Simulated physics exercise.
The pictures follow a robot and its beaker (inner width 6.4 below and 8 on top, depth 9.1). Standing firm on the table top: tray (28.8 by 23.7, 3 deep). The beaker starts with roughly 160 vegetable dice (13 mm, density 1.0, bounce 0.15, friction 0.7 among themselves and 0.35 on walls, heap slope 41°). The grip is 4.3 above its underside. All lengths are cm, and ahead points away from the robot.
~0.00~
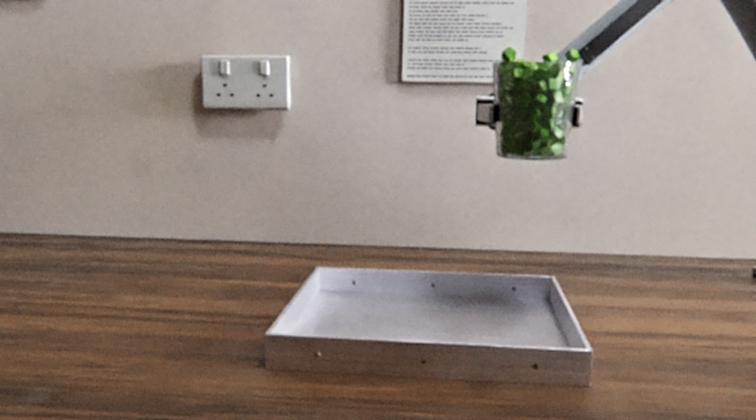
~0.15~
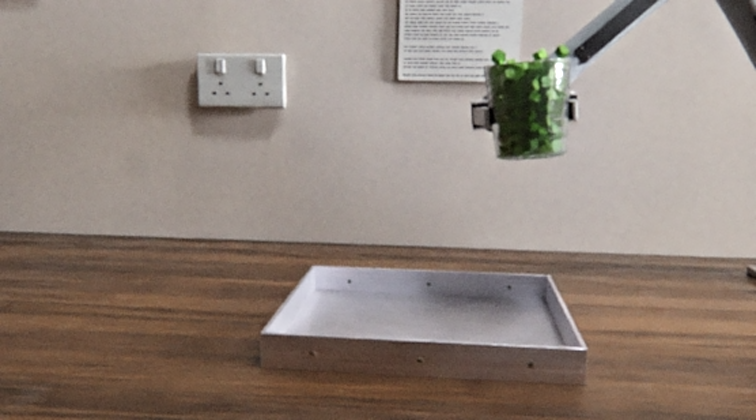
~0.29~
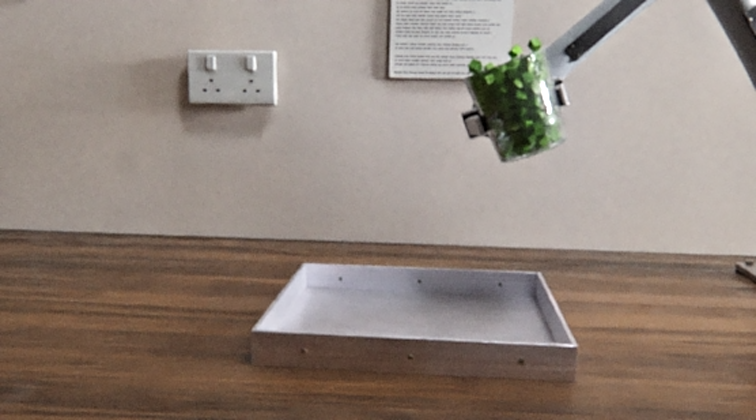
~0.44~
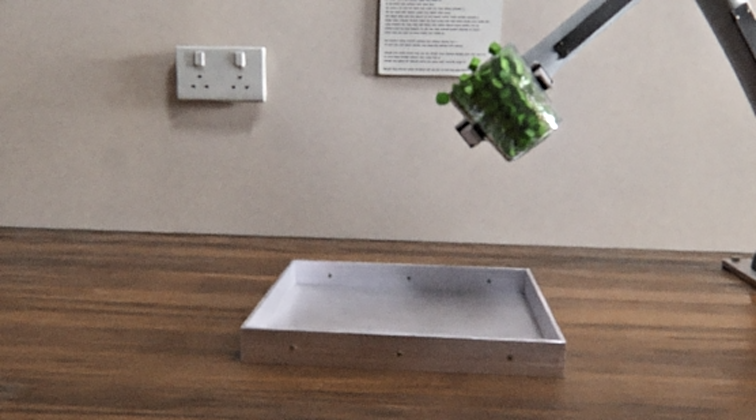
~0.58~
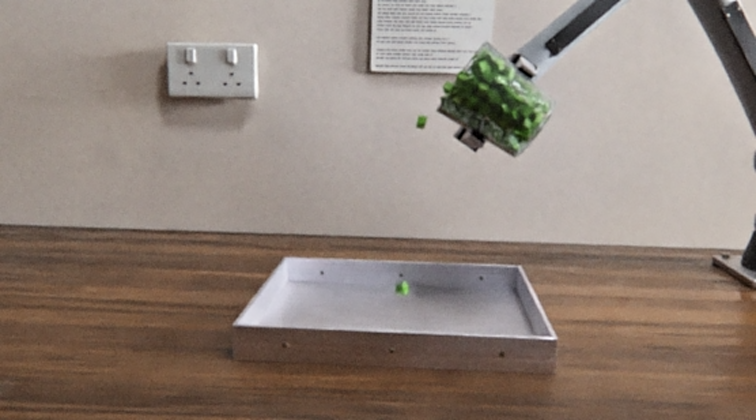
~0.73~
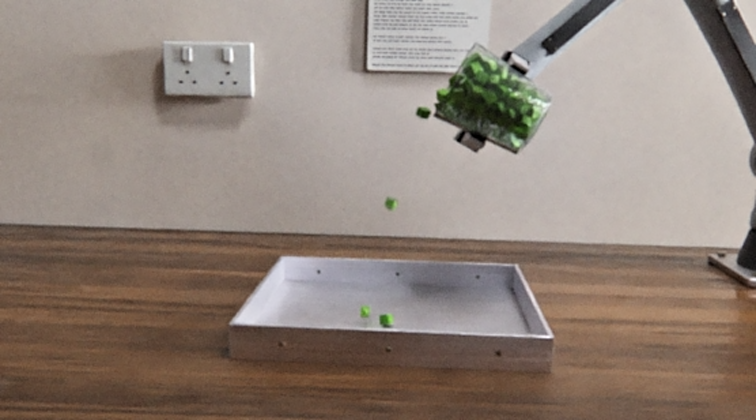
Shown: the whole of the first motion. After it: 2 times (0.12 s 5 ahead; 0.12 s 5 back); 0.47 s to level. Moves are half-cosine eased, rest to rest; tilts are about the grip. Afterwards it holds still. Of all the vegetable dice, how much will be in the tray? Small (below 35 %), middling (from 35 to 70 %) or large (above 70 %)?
Share in the tray: Middling (from 35 to 70 %).
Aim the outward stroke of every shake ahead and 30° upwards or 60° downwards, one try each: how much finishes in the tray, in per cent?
About 70 and 10 per cent.
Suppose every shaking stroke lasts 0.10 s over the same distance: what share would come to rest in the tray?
Then about 50 per cent.
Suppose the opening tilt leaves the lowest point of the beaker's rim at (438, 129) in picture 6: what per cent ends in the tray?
Some 75 per cent.
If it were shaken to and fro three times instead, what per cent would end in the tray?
Then about 55 per cent.
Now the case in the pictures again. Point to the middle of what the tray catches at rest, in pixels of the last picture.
Around (369, 310).
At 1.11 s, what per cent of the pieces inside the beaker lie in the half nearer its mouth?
Some 55 per cent.
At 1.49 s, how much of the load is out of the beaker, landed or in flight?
About 45 per cent by then.
By 1.11 s, tilted 62° forward, highest piece 26 above the table; 107 in the beaker, 46 in the tray, 1 on the table or floor, 2 in flight or on a rim.
By 1.49 s, tilted 22° forward, highest piece 27 above the table; 84 in the beaker, 71 in the tray, 1 on the table or floor.
By 1.88 s, level, highest piece 28 above the table; 84 in the beaker, 71 in the tray, 1 on the table or floor.
By 2.93 s, level, highest piece 28 above the table; 84 in the beaker, 71 in the tray, 1 on the table or floor.
Final count, 84 in the beaker, 71 in the tray, 1 on the table or floor. That is 46 % in the tray.
